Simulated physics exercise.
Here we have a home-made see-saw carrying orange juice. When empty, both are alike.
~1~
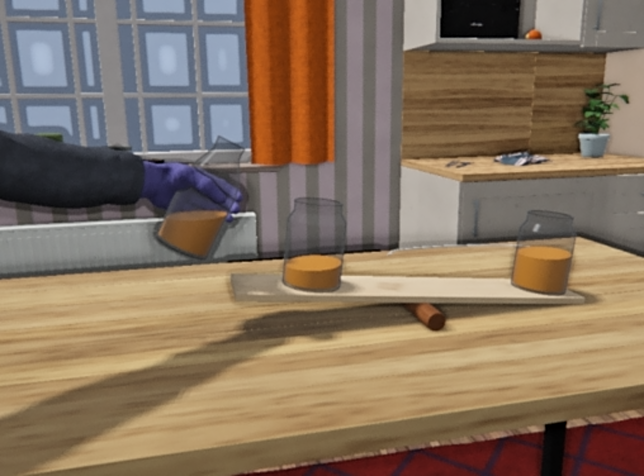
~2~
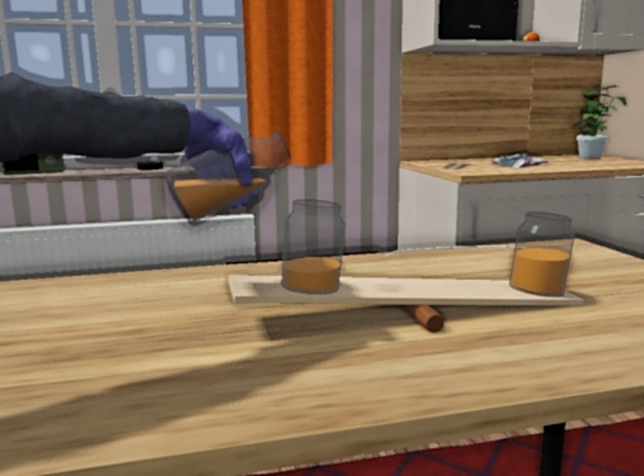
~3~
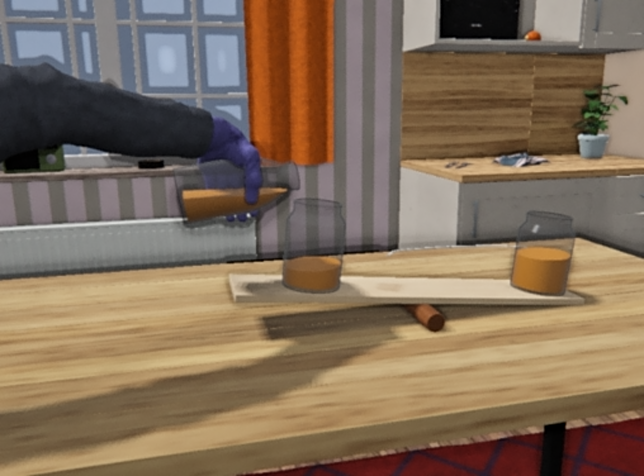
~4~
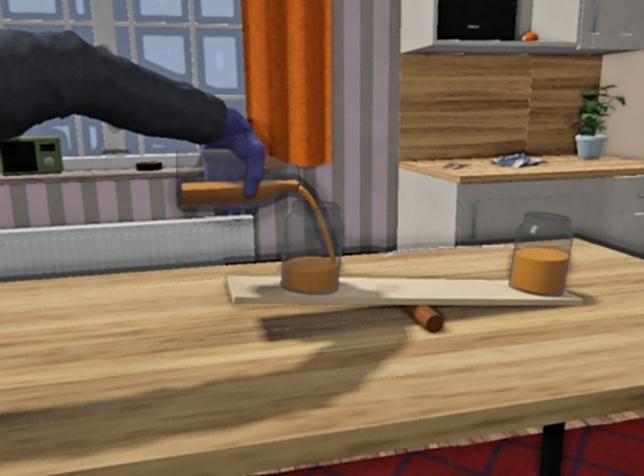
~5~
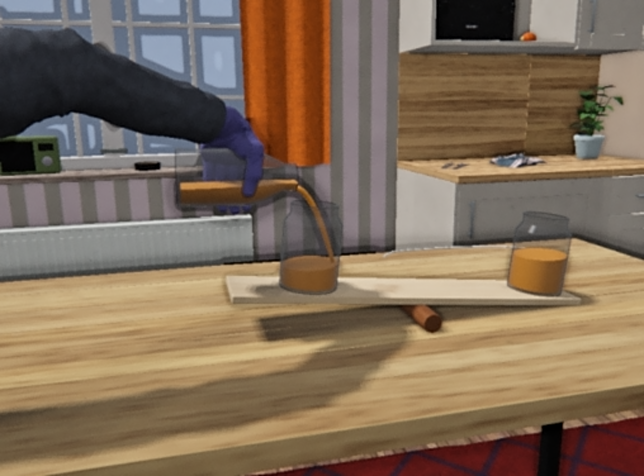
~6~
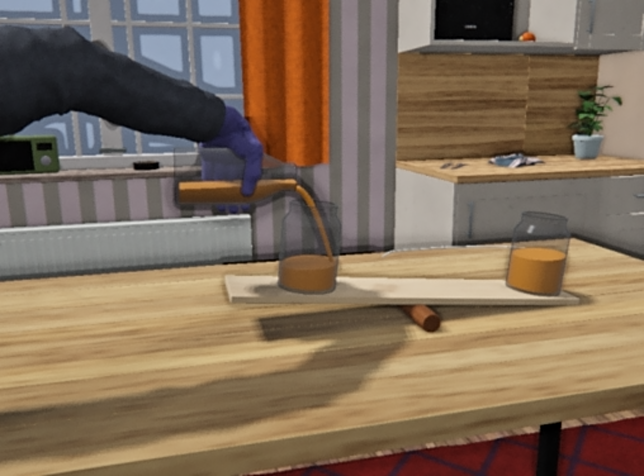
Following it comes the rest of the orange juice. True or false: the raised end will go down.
False.
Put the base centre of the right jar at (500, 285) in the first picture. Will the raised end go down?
Tilts over.
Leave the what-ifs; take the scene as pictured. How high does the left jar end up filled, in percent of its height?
50 percent or so.
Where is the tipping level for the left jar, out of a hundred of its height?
It turns at close to 70 in a hundred.
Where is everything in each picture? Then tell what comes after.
In the first frame, the milk bottle is picked up; milk bottle (207, 193) tipped 30° with all of its load; left jar (315, 241) about a quarter full, raised; right jar (544, 249) about half full, on the low side.
In the second frame, the milk bottle leans over the left jar; rolling pin (433, 322); left jar about a quarter full, surface at (312, 265).
In the third frame, the milk bottle leans over the left jar; milk bottle (241, 185) tipped 80° with all of its load; left jar (315, 242) about a quarter full.
In the fourth frame, the orange juice is flowing; rolling pin (432, 322); left jar about a quarter full, surface at (311, 265); right jar about half full, surface at (541, 254).
In the fifth frame, the orange juice is flowing; milk bottle (239, 177) tipped 90° with nearly all of its load; left jar (312, 243) about a quarter full.
In the sixth frame, the orange juice is flowing; rolling pin (429, 321); left jar about a quarter full, surface at (308, 263); right jar about half full, surface at (538, 254).
Next, the left jar is about a third full; the plank leans as before.
After that, the left jar is about half full; the plank leans as before.
Finally, the left jar is about half full; the plank leans as before.
